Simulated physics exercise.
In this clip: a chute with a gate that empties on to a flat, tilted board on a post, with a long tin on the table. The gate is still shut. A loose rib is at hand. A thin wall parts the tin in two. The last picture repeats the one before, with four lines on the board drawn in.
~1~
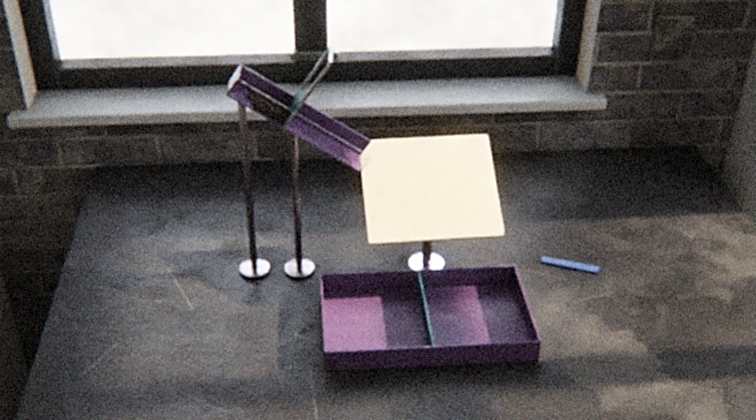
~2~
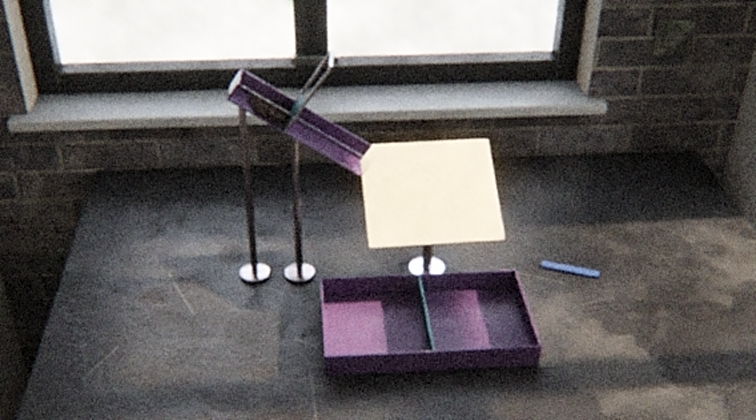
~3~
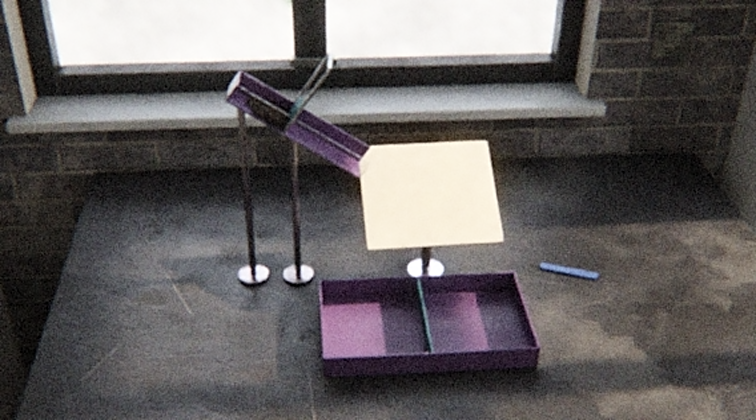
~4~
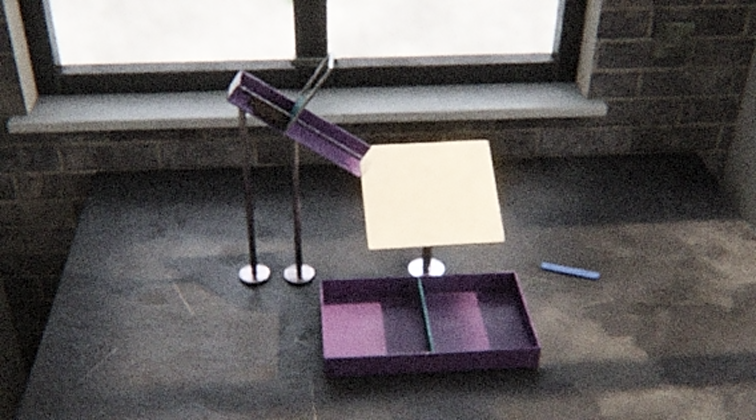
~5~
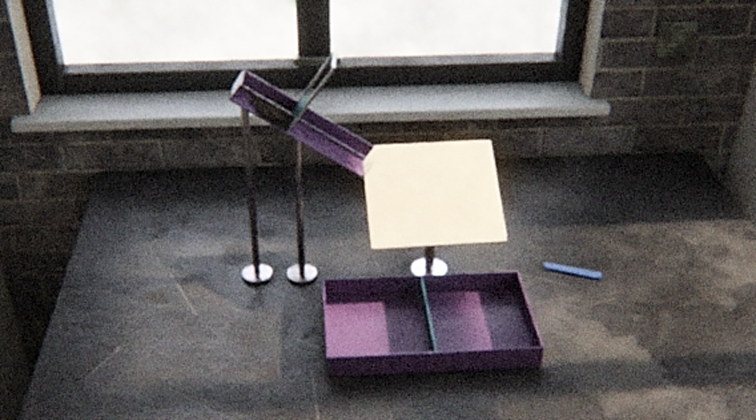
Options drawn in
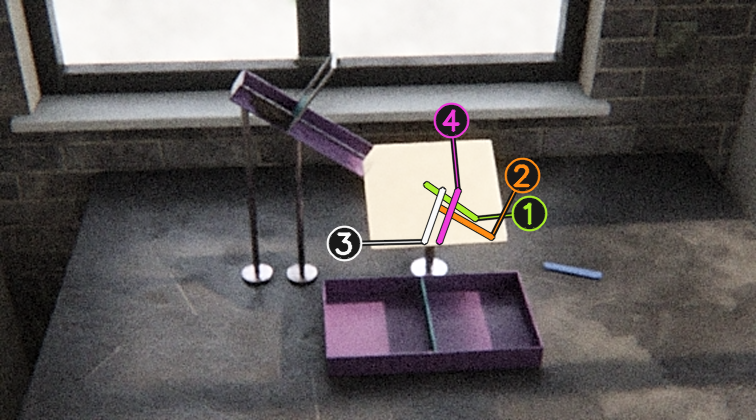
On a dark, worn tabletop before a brick wall and a bright window, the view looks down from the front. A purple chute on two thin posts slopes down rightward to a cream tilted board on a post, behind a two-part purple tin, with a small blue strip at right. Nothing on the table moves; only the camera jitters very slightly.
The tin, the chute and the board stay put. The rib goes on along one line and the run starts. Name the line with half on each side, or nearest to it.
4 is best.
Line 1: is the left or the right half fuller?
The right half.
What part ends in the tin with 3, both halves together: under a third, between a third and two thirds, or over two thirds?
Line 3 gives over two thirds.
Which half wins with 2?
Right.
On the marked copy, line 1 from (426, 184) to (475, 218); line 2 from (438, 207) to (491, 237); line 3 from (442, 190) to (424, 241); line 4 from (458, 190) to (439, 241).
With 1, of what is caught, close to a quarter in the left half, the bulk in the right.
With 2, of what is caught, close to a quarter in the left half, the bulk in the right.
With 3, of what is caught, all but a few in the left half, a small share in the right.
With 4, of what is caught, close to half in the left half, close to half in the right.
